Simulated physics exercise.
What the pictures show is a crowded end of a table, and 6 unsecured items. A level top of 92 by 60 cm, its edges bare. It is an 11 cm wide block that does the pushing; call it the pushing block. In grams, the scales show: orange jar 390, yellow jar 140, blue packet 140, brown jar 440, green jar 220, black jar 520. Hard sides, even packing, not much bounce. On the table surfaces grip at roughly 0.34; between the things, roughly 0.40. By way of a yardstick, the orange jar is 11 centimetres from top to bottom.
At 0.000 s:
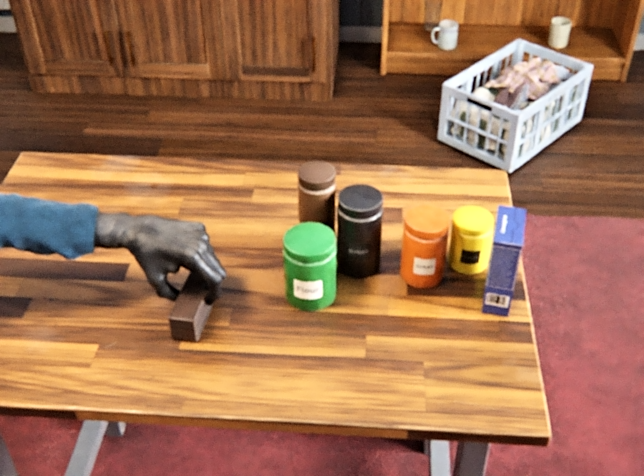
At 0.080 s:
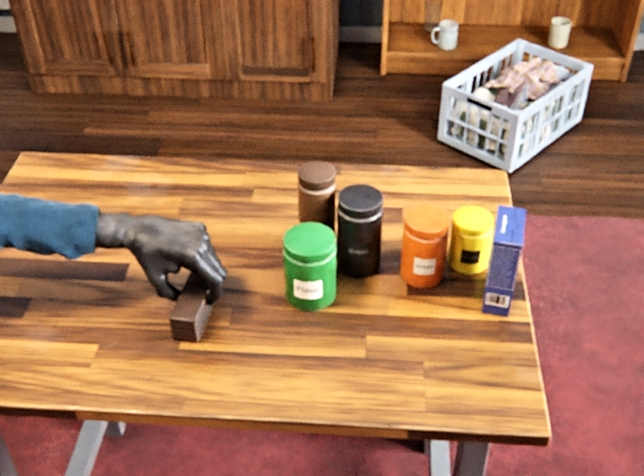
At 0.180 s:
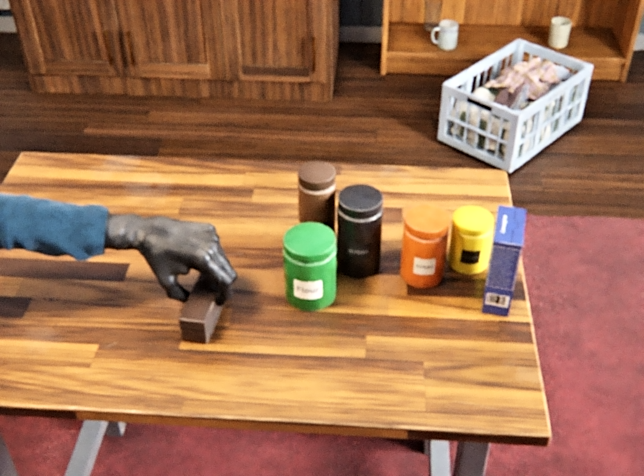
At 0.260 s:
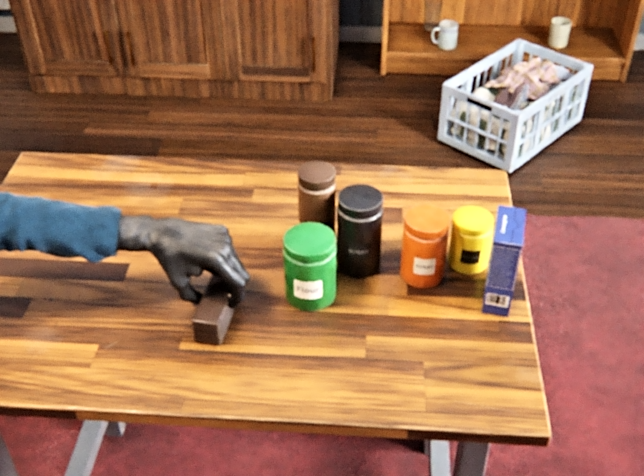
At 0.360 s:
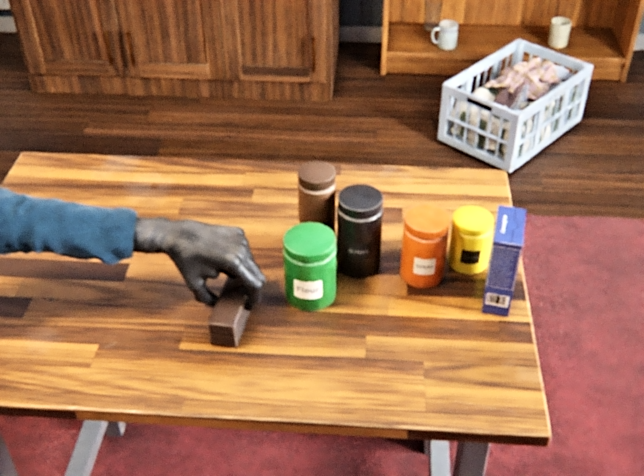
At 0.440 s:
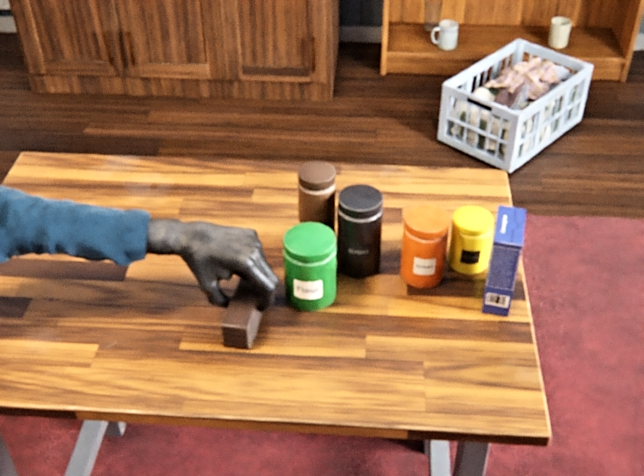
A dark gloved hand slides a small dark block rightward across a wooden table toward still jars.
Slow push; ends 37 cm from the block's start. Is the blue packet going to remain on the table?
I expect it to be left on.
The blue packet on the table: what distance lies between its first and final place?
Net shift near 0 cm.
After 0.64 s, pusher on by 13 cm.
After 0.94 s, pusher on by 20 cm; green jar slid 4 cm.
After 1.44 s, pusher on by 32 cm; green jar slid 4 cm.
At rest (2.1 s), all 6 in place, give or take 4 cm. Seen from the same camera at the end, blue packet near (504, 262).
